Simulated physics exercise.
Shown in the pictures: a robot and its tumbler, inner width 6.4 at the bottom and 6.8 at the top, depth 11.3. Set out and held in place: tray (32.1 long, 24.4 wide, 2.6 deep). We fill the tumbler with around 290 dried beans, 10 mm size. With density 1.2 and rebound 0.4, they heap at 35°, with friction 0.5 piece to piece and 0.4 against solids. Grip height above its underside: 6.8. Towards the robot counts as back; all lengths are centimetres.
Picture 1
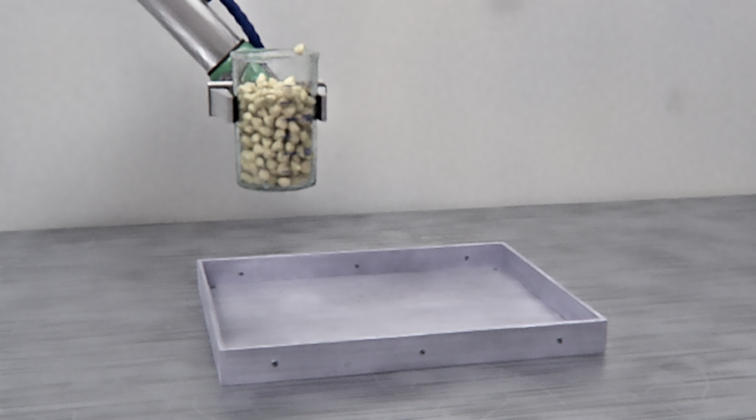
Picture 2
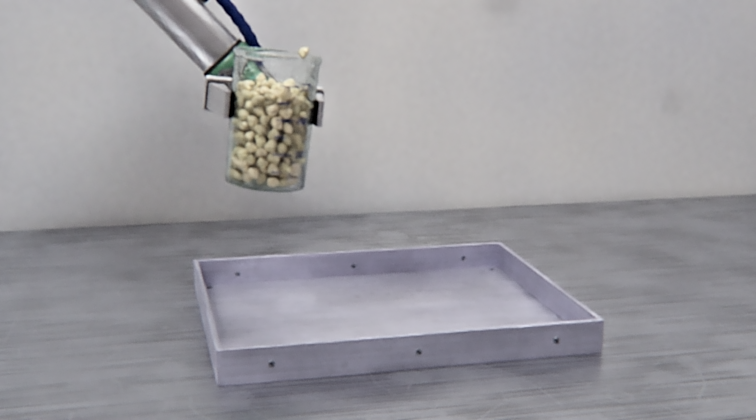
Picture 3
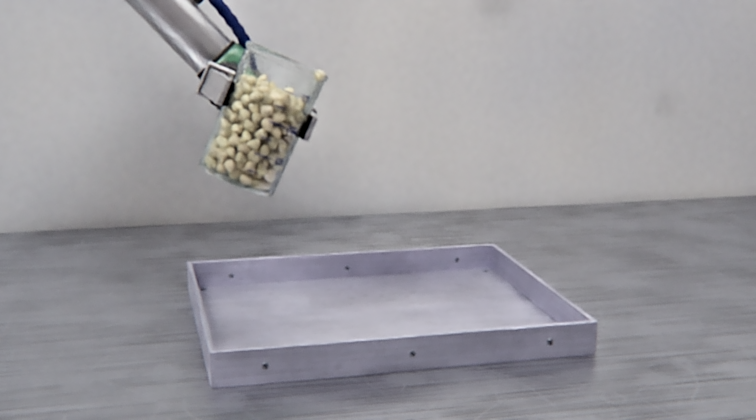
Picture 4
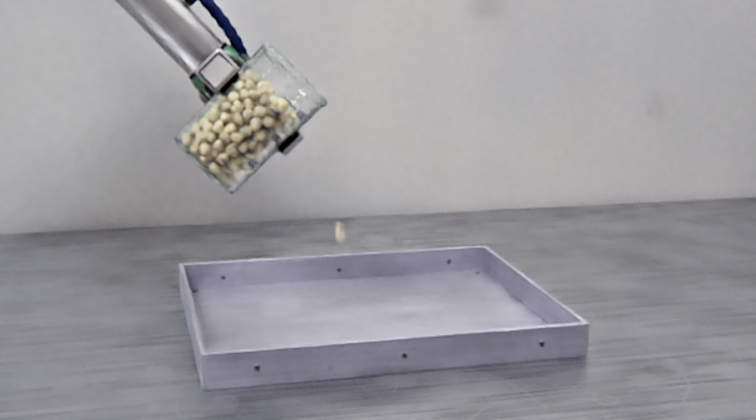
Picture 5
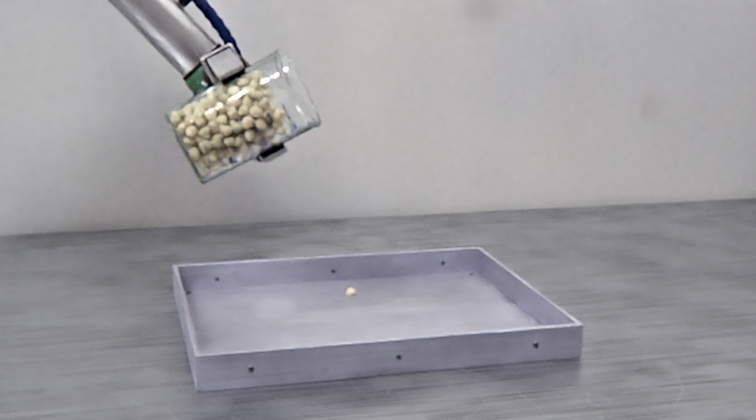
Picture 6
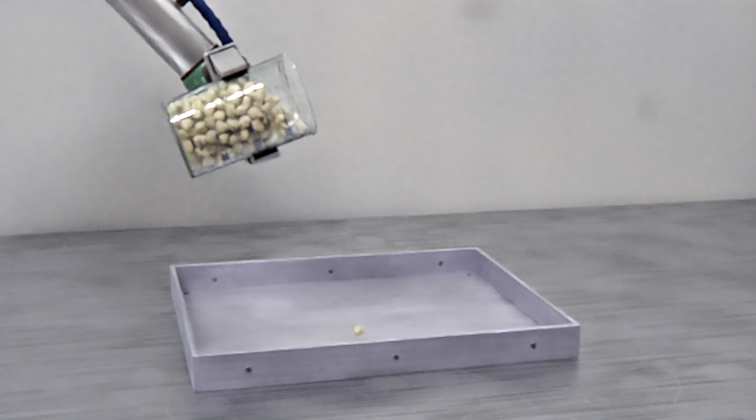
Above a shallow lilac tray, a robot arm tilting a clear tumbler of pale beans rightward, one bean dropping into the tray.
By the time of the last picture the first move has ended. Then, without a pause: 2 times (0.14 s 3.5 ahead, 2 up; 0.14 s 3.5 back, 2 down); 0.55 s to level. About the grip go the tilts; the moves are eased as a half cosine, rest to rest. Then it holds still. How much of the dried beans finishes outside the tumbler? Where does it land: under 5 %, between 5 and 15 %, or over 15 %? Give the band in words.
It falls in the band over 15 %.
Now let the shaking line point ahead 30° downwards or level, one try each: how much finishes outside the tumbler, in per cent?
I'd say close to 5 percent for the first and close to 15 percent for the second.
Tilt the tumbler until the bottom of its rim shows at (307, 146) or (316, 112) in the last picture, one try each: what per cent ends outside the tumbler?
First try about 55 per cent, second try about 10 per cent.
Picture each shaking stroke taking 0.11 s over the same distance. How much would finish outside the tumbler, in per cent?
Roughly 40 in a hundred.
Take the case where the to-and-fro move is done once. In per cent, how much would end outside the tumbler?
Then about 10 per cent.
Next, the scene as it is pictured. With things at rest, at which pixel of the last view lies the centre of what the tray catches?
(372, 314).
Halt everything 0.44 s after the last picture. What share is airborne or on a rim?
I'd put it near 1 per cent.
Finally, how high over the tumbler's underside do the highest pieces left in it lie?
About 9.5 cm.
Then, 0.44 s on, tilted 70° forward, highest piece 23 above the table; 261 in the tumbler, 25 in the tray, 3 in flight or on a rim.
Then, 0.89 s on, tilted 25° forward, highest piece 23 above the table; 227 in the tumbler, 62 in the tray.
Then, 1.31 s on, level, highest piece 22 above the table; 227 in the tumbler, 62 in the tray.
Then, 2.36 s on, level, highest piece 22 above the table; 227 in the tumbler, 62 in the tray.
In the end, 227 in the tumbler, 62 in the tray. That is 21 % outside the tumbler.
